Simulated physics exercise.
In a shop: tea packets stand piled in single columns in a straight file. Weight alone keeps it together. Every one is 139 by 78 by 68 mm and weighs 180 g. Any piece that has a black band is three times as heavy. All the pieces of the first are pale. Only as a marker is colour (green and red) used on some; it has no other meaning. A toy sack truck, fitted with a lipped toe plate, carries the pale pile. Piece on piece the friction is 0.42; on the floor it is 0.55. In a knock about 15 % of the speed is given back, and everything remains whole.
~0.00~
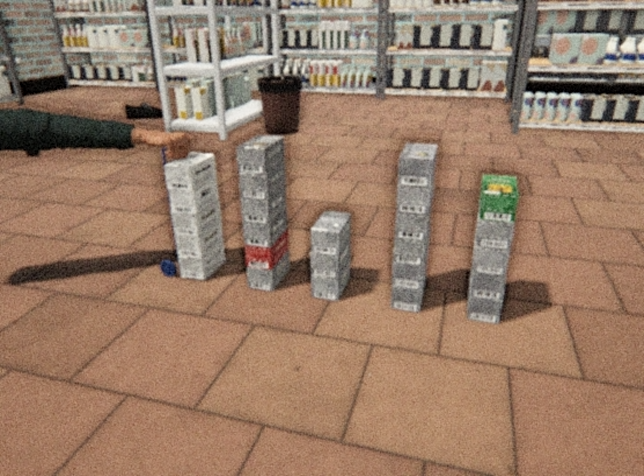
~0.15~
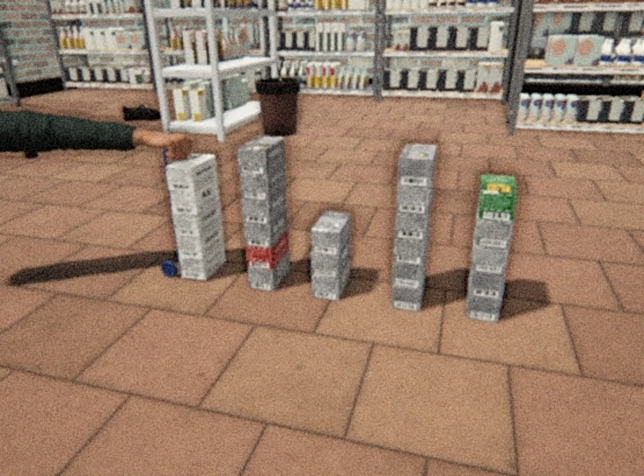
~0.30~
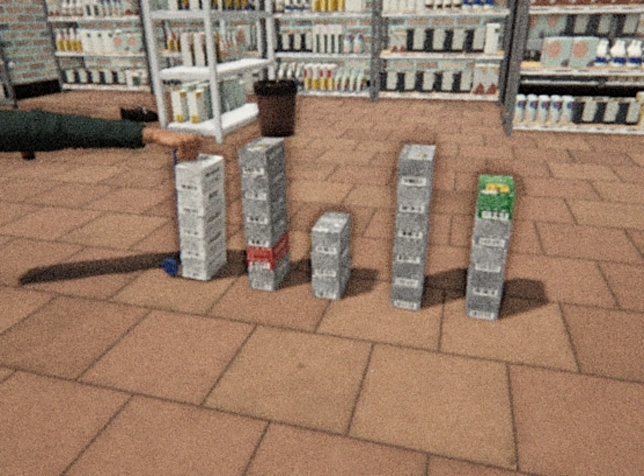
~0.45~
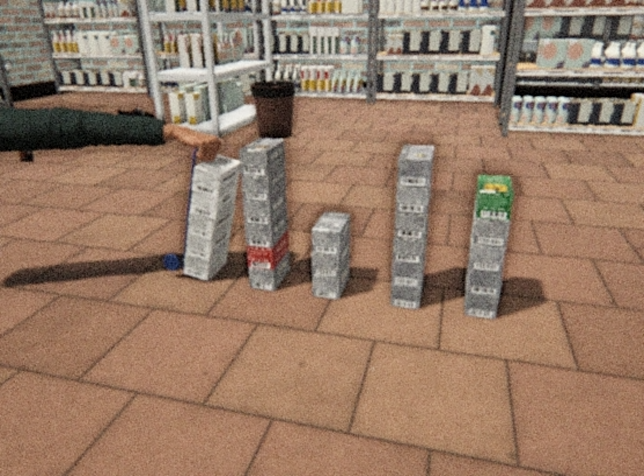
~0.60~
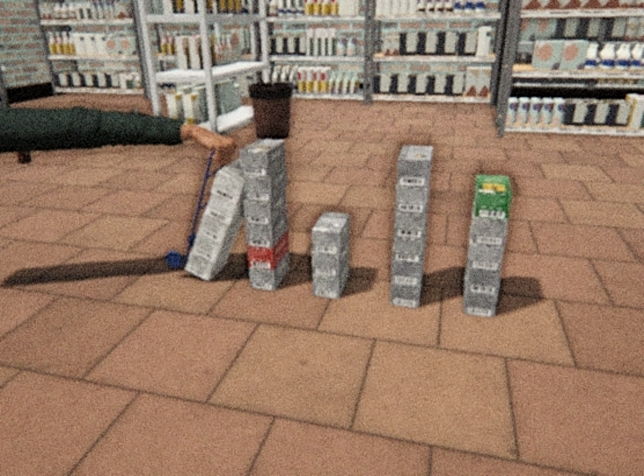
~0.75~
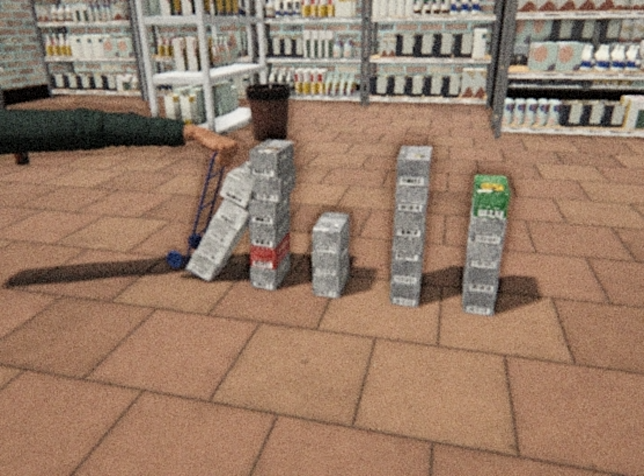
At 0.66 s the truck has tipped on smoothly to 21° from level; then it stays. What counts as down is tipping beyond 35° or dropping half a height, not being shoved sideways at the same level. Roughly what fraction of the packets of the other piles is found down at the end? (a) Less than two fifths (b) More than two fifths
The answer is b.
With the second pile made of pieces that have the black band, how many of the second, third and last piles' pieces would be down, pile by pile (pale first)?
Second: 0; third: 0; last: 0.
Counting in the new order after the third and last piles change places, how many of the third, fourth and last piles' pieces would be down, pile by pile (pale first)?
Count of fallen pieces - third: 5; fourth: 6; last: 3.
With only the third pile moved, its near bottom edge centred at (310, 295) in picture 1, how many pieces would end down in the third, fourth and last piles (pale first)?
Third 3; fourth 5; last 4.
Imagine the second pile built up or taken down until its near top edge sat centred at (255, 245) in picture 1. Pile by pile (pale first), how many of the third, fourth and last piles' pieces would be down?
In that case third 2, fourth 0, last 0.
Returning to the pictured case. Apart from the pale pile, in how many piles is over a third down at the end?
Looks like 4 of them in total.
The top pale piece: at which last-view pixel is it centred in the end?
The top piece finishes near (324, 250).
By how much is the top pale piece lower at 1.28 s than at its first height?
Roughly 10 cm lower.
Around 1.28 s, 5 of the pale pile down; 4 of the 20 other packets down; red packet tipped 46°.
Around 1.90 s, 5 of the pale pile down; 16 of the 20 other packets down; red packet tipped 47°, 44 mm lower; green packet tipped 32°, 40 mm lower.
Finally (2.8 s), 5 of the pale pile down; 20 of the 20 other packets down; green packet upside down; red packet tipped 46°, 44 mm lower. That is 100 per cent. Seen by the last camera, middles, red packet near (310, 266).
